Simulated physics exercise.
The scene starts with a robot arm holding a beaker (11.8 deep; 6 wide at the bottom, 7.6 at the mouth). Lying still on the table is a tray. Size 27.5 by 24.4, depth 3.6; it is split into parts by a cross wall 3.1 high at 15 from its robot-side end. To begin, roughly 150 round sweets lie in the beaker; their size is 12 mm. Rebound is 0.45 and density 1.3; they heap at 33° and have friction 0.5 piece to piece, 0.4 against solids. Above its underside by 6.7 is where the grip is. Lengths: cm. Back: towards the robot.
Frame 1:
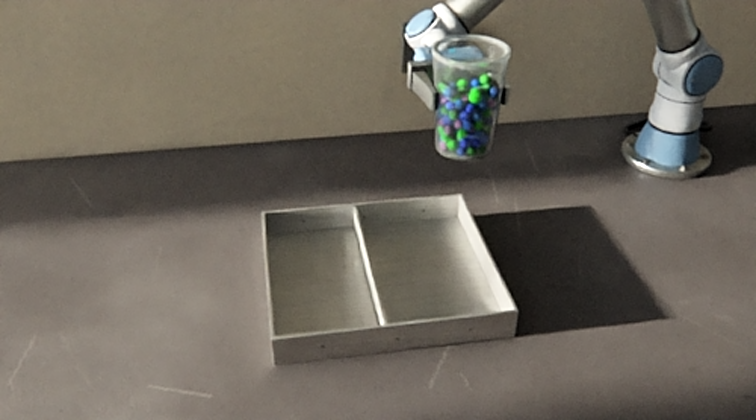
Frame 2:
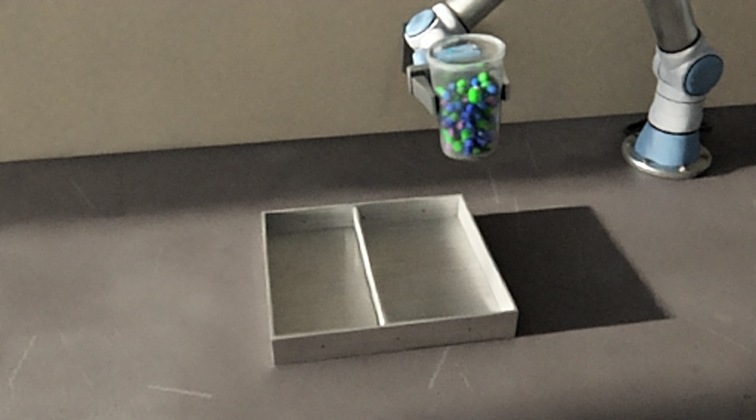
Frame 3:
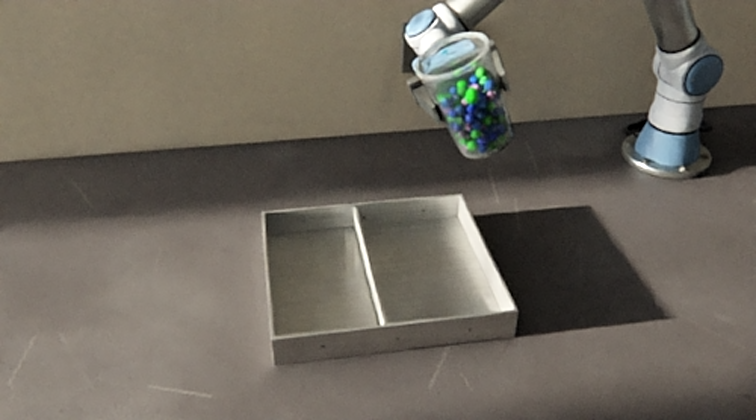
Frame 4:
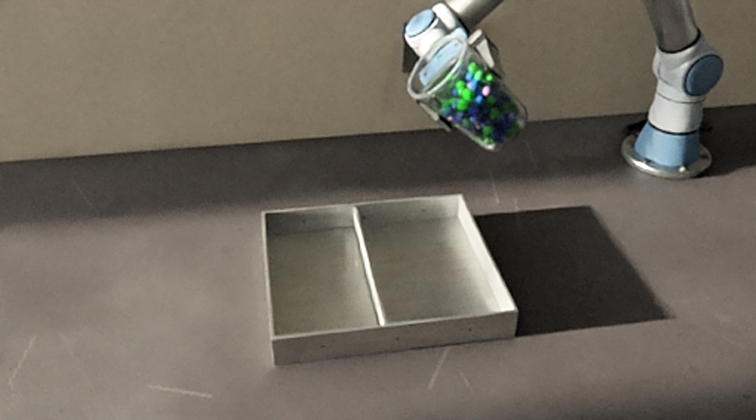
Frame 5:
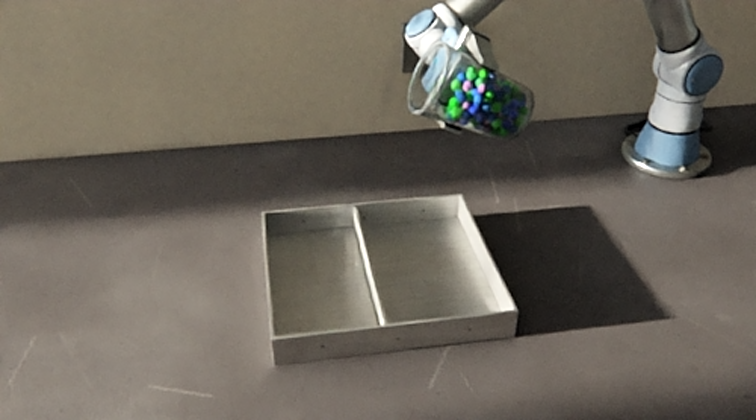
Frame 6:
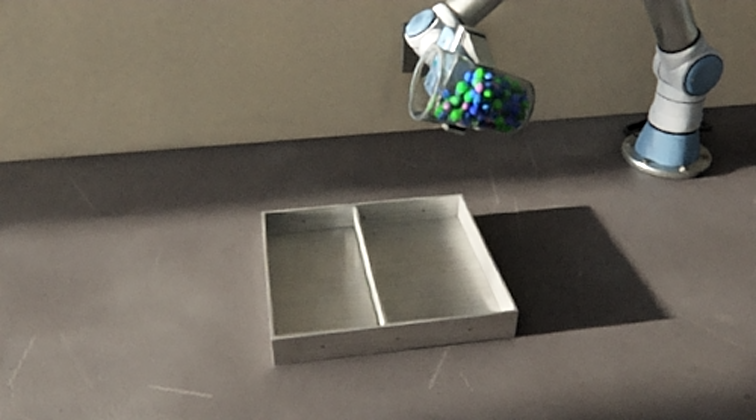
Clear beaker of blue and green sweets tilting steadily to the left in a robot arm's grip above a still, divided tray.
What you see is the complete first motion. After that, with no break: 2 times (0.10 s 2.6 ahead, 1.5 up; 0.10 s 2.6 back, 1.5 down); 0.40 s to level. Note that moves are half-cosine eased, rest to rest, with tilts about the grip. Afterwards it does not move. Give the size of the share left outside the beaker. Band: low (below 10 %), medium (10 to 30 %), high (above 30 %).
Medium.
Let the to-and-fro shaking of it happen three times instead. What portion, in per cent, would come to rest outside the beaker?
It would be near 30 per cent.
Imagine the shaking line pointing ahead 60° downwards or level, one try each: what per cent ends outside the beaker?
I'd say close to 0 percent for the first and close to 15 percent for the second.
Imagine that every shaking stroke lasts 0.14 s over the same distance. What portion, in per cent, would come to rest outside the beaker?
That change gives some 5 percent.
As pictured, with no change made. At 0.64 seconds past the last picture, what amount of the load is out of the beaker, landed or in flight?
About 20 per cent so far.
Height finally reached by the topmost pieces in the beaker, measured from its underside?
Roughly 8.5 cm.
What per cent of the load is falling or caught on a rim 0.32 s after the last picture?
I'd put it near 5 per cent.
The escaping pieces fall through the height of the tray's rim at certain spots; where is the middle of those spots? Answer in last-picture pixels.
Roughly at (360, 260).
Then, 0.32 s later, tilted 70° forward, highest piece 28 above the table; 137 in the beaker, 2 in the robot-side part, 7 in flight or on a rim.
Then, 0.64 s later, tilted 24° forward, highest piece 29 above the table; 114 in the beaker, 19 in the far-side part, 13 in the robot-side part.
Then, 1.00 s later, level, highest piece 28 above the table; 114 in the beaker, 19 in the far-side part, 13 in the robot-side part.
Then, 2.05 s later, level, highest piece 28 above the table; 114 in the beaker, 19 in the far-side part, 13 in the robot-side part.
At rest, 114 in the beaker, 19 in the far-side part, 13 in the robot-side part. That is 22 % outside the beaker.
